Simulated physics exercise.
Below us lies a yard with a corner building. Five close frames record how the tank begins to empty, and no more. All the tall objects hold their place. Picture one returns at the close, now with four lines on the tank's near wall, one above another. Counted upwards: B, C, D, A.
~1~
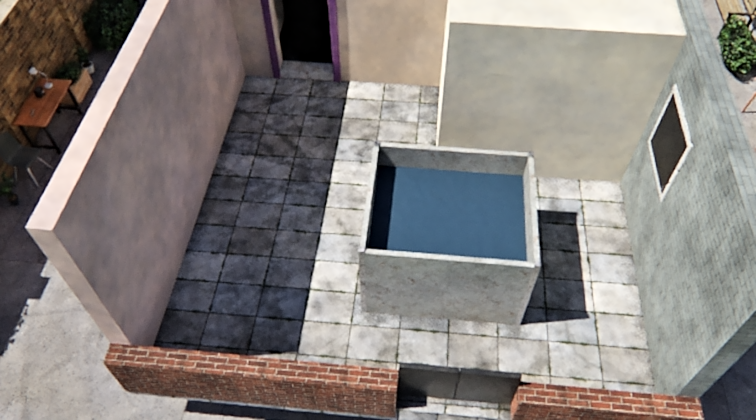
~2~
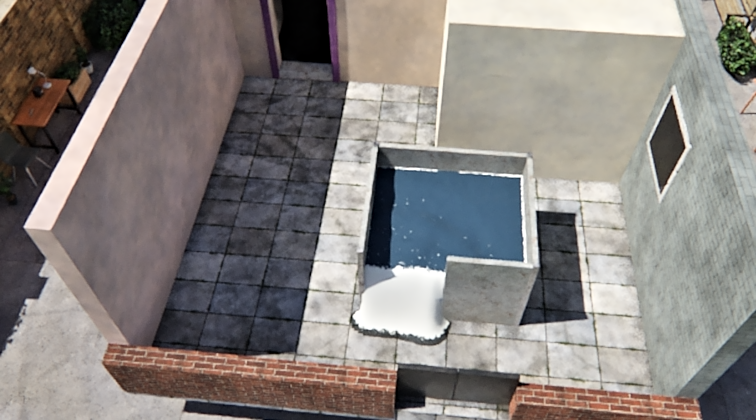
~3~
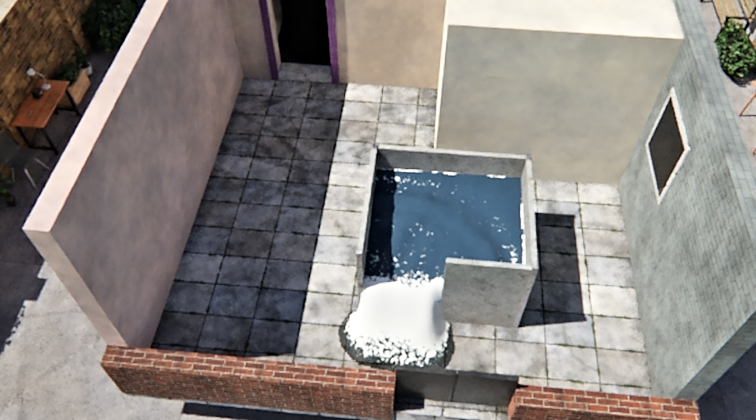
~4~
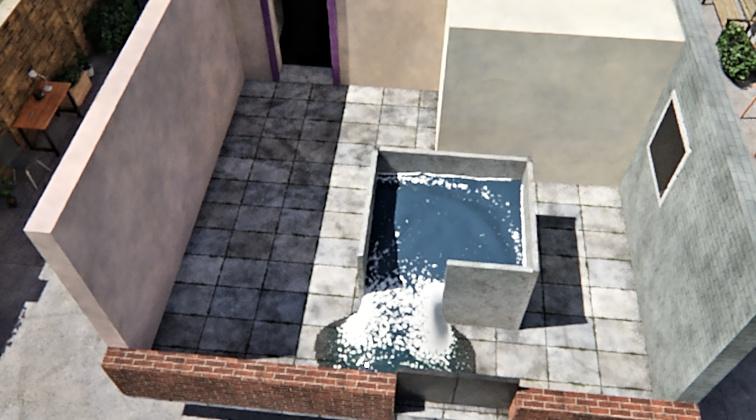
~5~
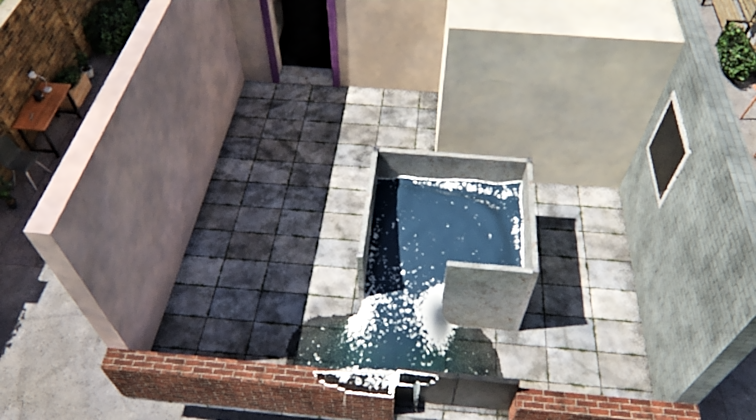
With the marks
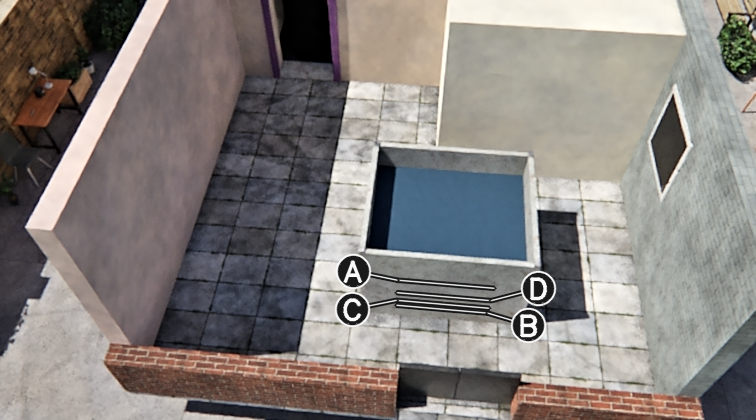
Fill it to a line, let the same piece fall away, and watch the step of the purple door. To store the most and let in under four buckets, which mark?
A is the one.
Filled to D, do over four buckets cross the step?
No, that is safe.
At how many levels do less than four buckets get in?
All four.
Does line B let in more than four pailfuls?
No, that is safe.
On the marked copy, A at (445, 284); B at (441, 309); C at (442, 304); D at (443, 296); from the bottom up B, C, D, A.
If A is chosen, a splash gets over, under a bucket.
If B is chosen, nothing gets over.
If C is chosen, nothing gets over.
If D is chosen, nothing gets over.
